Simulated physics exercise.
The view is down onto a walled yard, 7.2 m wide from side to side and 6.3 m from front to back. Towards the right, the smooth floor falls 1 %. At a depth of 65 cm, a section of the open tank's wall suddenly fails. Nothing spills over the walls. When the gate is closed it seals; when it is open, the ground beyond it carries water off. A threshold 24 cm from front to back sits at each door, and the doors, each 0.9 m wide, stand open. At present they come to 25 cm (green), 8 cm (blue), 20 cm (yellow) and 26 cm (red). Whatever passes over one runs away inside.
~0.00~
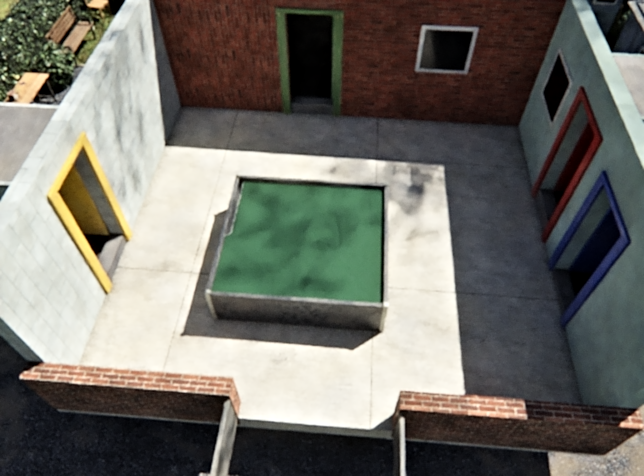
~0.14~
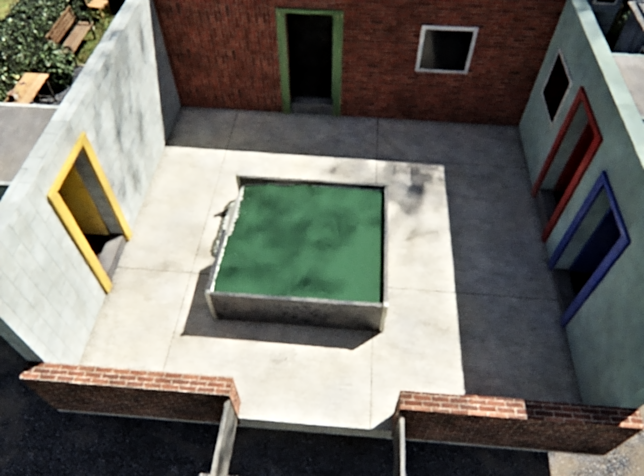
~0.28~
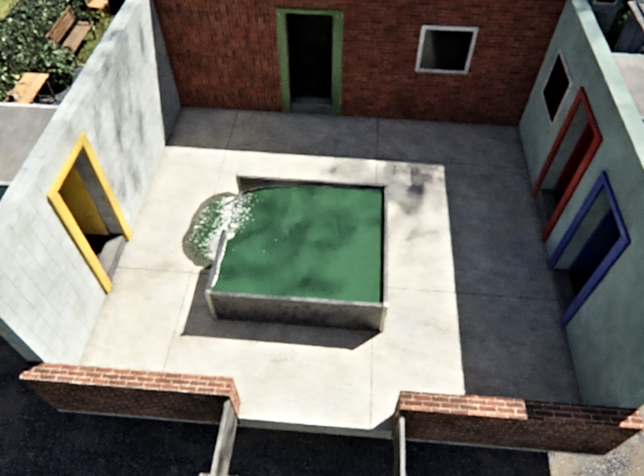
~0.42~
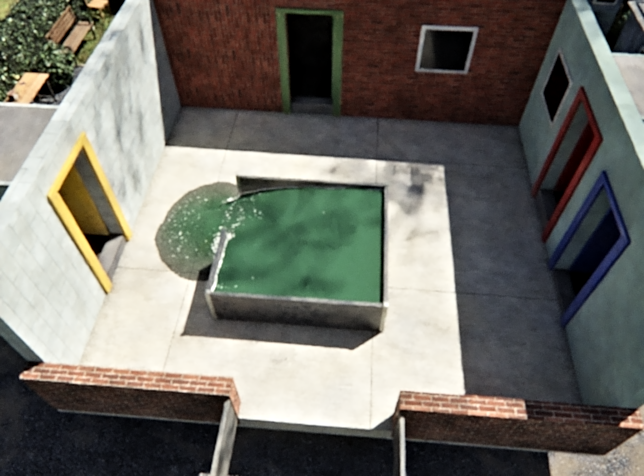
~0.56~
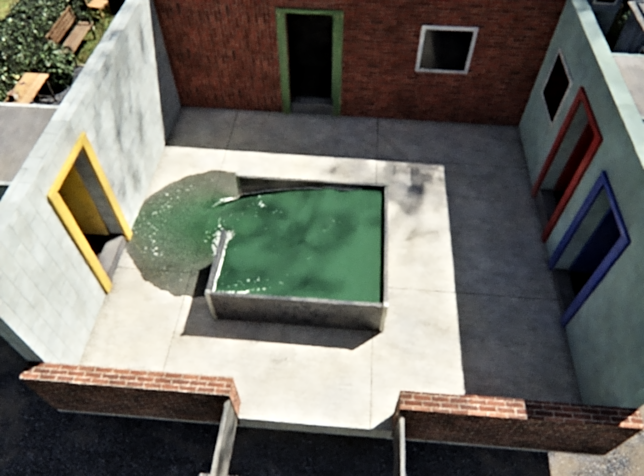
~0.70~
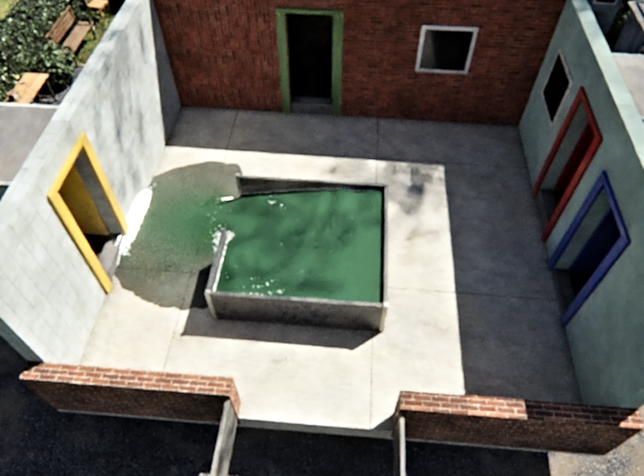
Green water bursts through the left side of a low, square tank in the middle of a pale-floored walled yard, seen from above by a camera that stays still. A yellow-framed doorway stands at left, a green one in the brick back wall, and red and blue ones at right. The water first trickles out, then fans leftward in a widening, white-flecked sheet, reaching the left wall beside the yellow doorway.
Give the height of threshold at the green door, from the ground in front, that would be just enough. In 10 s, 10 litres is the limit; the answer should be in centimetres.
Close to 6 cm.
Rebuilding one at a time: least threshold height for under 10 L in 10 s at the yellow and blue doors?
Roughly 28 cm for the yellow door and roughly 13.0 cm for the blue door.
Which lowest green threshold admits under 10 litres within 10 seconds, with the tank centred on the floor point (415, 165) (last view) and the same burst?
It should be around 27 cm high.
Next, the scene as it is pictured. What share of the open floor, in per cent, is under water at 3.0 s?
Close to 30 per cent is wet.
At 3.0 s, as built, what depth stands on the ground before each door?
Door by door in centimetres - green 5, blue 0, yellow 25, red 0.
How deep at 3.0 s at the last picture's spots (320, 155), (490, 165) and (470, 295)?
About 0, 0 and 0 cm.
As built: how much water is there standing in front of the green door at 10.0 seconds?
The depth there is around 6.0 cm.
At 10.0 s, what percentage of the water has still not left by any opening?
Remaining share: Around 94 %.
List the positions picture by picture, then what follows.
The open tank at (305, 237) is whole and still, 65 cm deep; the green door at (311, 73) is dry, in the first frame.
The gap is at (236, 221), the front 0.3 m out at a hidden place; the back of the open tank holds 65 cm, in the second frame.
The front is at (187, 246), 0.8 m from the gap at (237, 223); 1.0 m2 of floor is wet, 65 cm left at the back, in the third frame.
The front is at (160, 241), 1.3 m from the gap at (237, 223); 2.1 m2 of floor is wet, 65 cm left at the back, in the fourth frame.
The front is at (129, 239), 1.8 m from the gap at (237, 223); 3.6 m2 of floor is wet, 65 cm left at the back, in the fifth frame.
The gap is at (237, 223), the front 1.9 m out at (119, 239); the back of the open tank holds 65 cm; the green door at (311, 73), 3.4 m from the gap, is still 2.4 m from the nearest water, in the sixth frame.
After 1.4 s water covers 15 % of the floor, deepest (40 cm) near (146, 221); it has not reached the green door.
After 3.0 s water covers 30 % of the floor, deepest (36 cm) near (178, 116); 5 cm at the green door, 0 litres in over its 25 cm threshold.
After 10.0 s water covers 100 % of the floor, deepest (16 cm) near (549, 302); 6 cm at the green door, 0 litres in over its 25 cm threshold.
At the green door as built, the water arrived by 2.7 s and peaked near 9 cm at 4.4 s.
Run again over the same 10 s with other heights there, 15 litres in over 5.5 cm, 5 litres over 7 cm. The limit of 10 litres is kept from about 6 cm up.
